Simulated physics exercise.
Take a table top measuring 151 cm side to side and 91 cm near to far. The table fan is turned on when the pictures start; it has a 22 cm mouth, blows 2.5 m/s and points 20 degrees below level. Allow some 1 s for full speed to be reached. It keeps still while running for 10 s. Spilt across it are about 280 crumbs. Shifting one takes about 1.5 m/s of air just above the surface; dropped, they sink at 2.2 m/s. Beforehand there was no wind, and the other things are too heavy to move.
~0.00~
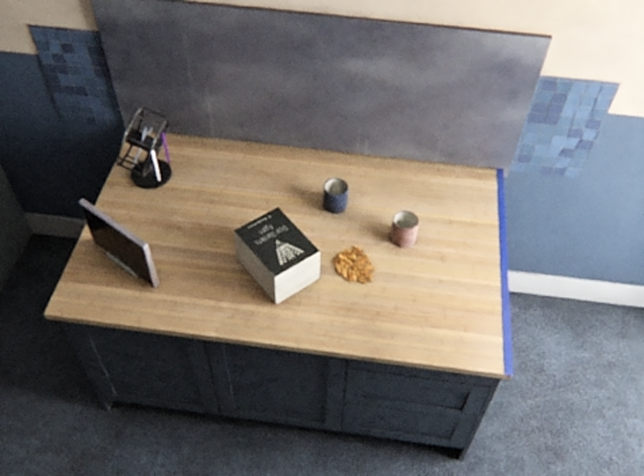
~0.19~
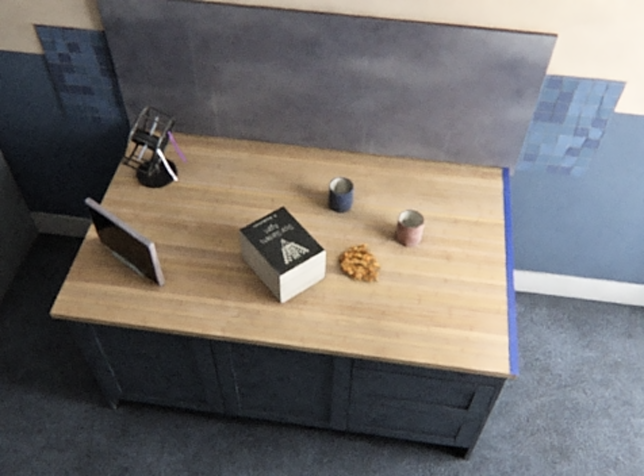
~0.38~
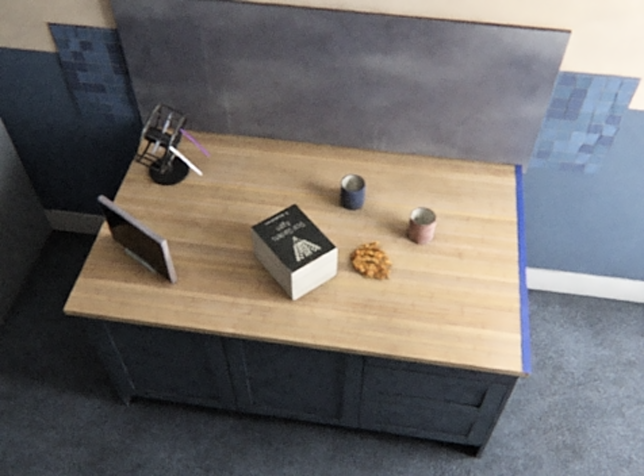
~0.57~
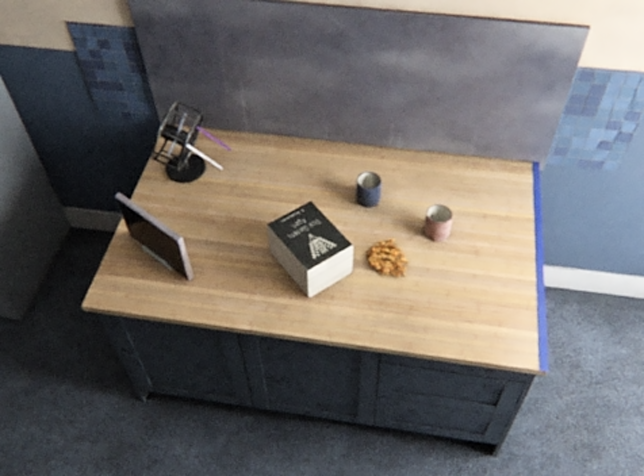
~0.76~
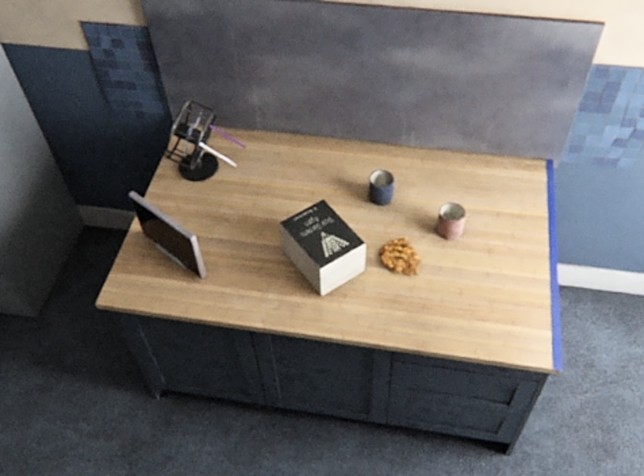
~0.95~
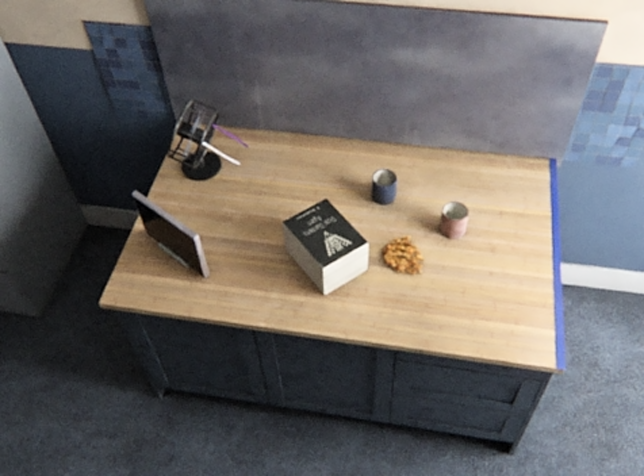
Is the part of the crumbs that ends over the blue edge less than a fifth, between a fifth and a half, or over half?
Below one fifth finish beyond the blue edge.
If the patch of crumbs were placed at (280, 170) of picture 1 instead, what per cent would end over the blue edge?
In that case some 100 per cent.
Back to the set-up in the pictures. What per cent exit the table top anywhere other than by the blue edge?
The figure is near 0 %.
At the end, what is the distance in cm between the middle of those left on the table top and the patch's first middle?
I'd say around 20 cm.
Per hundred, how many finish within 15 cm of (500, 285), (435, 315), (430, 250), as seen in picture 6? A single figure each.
In turn about 15 %, 30 %, 30 %.
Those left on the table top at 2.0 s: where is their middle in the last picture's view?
Near (448, 293).
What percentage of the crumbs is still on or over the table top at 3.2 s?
Around 90 percent remain.
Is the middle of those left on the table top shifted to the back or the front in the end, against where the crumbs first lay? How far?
I'd say toward the front edge, by something like 15 centimetres.
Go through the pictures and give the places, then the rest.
The middle of the crumbs is near (353, 265), none has stirred yet and the mouth of the table fan is at (143, 142), in the first picture.
The middle of the crumbs is near (359, 263), none has stirred yet and the blue edge is centred on (513, 259), in the second picture.
The middle of the crumbs is near (370, 261), none has stirred yet, the top of a mug is at (424, 216) and the top of a book is at (294, 237), in the third picture.
The middle of the crumbs is near (386, 258) and none has stirred yet, in the fourth picture.
The middle of the crumbs is near (399, 256) and none has stirred yet, in the fifth picture.
The middle of the crumbs is near (402, 256) and none has stirred yet, in the sixth picture.
After 2.0 s, 51 % are on the move or not yet settled, 2 % are over the blue edge; the middle of those still in play is near (448, 293).
After 3.2 s, 27 % are on the move or not yet settled, 6 % are over the blue edge; the middle of those still in play is near (448, 293).
After 5.5 s, 24 % are on the move or not yet settled, 7 % are over the blue edge; the middle of those still in play is near (448, 293).
After 10.0 s, at the end, 8 % are over the blue edge; the middle of those still in play is near (448, 293).
